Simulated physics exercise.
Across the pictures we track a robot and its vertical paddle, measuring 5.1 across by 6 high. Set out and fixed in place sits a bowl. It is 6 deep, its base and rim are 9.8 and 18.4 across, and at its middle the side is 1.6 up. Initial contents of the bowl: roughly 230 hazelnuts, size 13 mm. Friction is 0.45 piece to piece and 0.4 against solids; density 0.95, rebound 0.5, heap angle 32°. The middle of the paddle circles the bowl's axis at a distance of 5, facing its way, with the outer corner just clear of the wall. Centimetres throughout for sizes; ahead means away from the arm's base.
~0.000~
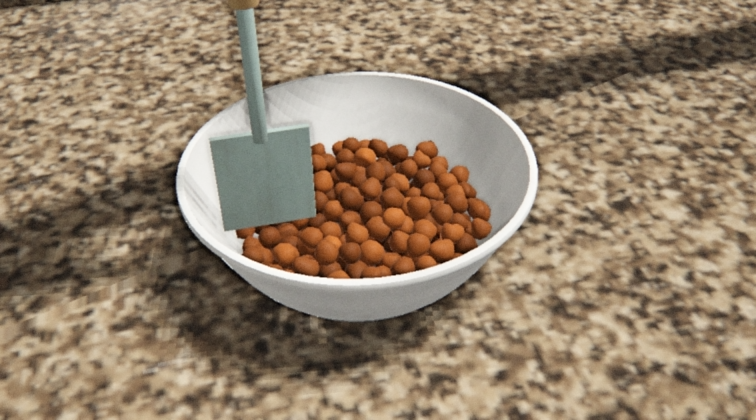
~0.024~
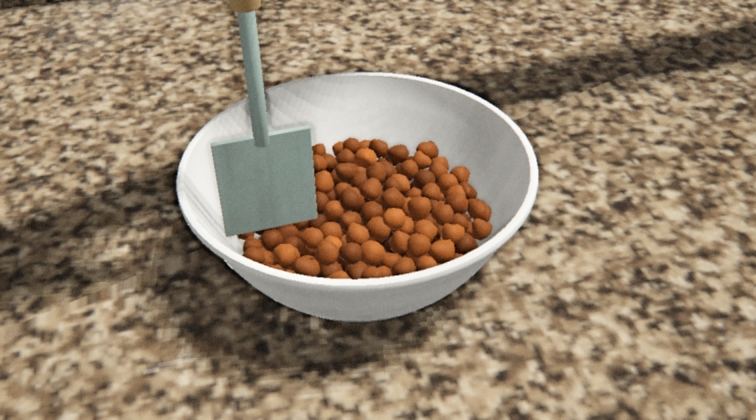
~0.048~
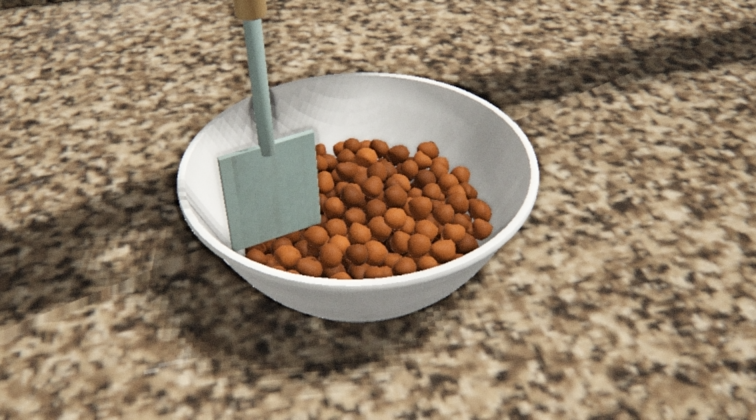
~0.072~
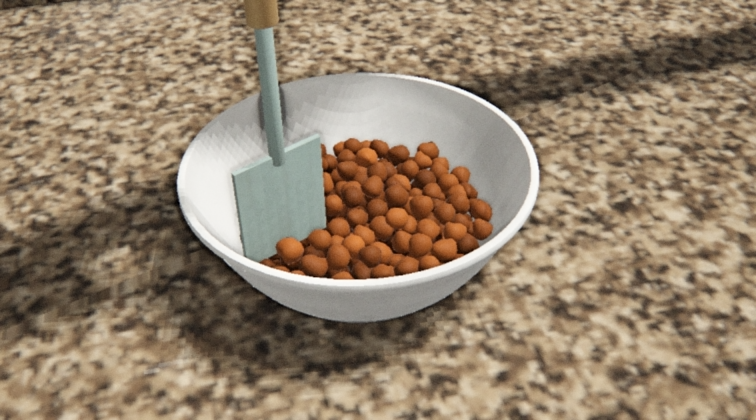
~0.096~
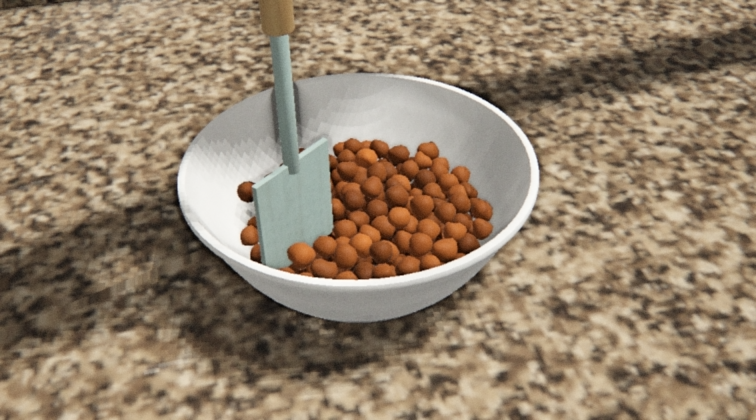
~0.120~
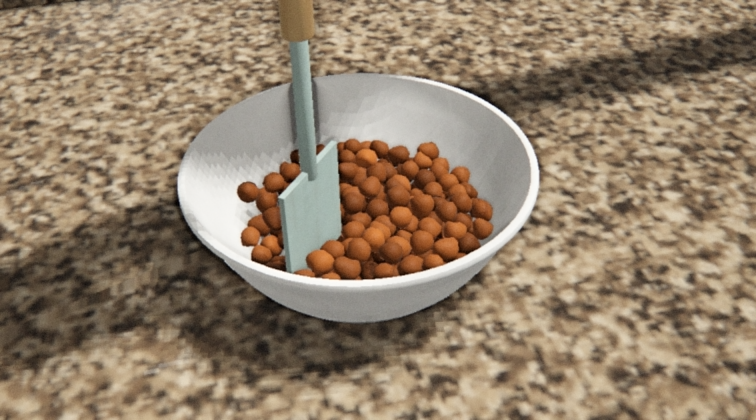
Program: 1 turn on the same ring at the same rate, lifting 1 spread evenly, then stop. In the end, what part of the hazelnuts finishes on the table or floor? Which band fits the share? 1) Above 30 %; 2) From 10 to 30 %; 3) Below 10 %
(3) Below 10 %.
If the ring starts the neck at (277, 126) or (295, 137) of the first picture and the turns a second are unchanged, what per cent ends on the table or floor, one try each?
Close to 10 and 5 in a hundred.
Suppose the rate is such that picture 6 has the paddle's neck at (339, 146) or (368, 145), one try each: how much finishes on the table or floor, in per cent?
First try: About 15 %; second try: About 20 %.
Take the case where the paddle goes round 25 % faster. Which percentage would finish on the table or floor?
In that case, close to 10 in a hundred.
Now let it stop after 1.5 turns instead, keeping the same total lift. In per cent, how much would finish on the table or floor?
I'd expect around 15 per cent.
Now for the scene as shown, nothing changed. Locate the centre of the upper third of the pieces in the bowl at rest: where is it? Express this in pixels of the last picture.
The centre is near pixel (310, 239).
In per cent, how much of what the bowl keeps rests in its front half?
Around 55 per cent of what the bowl keeps.
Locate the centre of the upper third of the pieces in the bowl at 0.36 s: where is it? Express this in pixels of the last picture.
Centre of upper third: Approx. (414, 172) px.
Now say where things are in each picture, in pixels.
The first frame shows the paddle neck at (256, 107), 0° round; upper third of the load around (372, 201), from x 245 to 480, top at y 145; 226 in the bowl.
The second frame shows the paddle neck at (258, 110), 4° round; upper third of the load around (372, 202), from x 245 to 480, top at y 145.
The third frame shows the paddle neck at (263, 119), 14° round; upper third of the load around (375, 206), from x 245 to 480, top at y 145.
The fourth frame shows the paddle neck at (274, 128), 26° round; upper third of the load around (378, 206), from x 250 to 485, top at y 145.
The fifth frame shows the paddle neck at (288, 136), 38° round; upper third of the load around (379, 206), from x 250 to 485, top at y 145.
The sixth frame shows the paddle neck at (307, 142), 50° round; upper third of the load around (377, 207), from x 250 to 485, top at y 145; 226 in the bowl.
After 0.36 s, 170° round, highest piece 8 above the table; 225 in the bowl, 1 in flight or on the tool.
After 0.60 s, 290° round, highest piece 7 above the table; 221 in the bowl, 3 on the table or floor, 2 in flight or on the tool.
After 0.91 s, 0° round, highest piece 5 above the table; 217 in the bowl, 9 on the table or floor.
After 1.61 s, 0° round, highest piece 5 above the table; 217 in the bowl, 9 on the table or floor.
In the end, 217 in the bowl, 9 on the table or floor. That is 4 % on the table or floor.
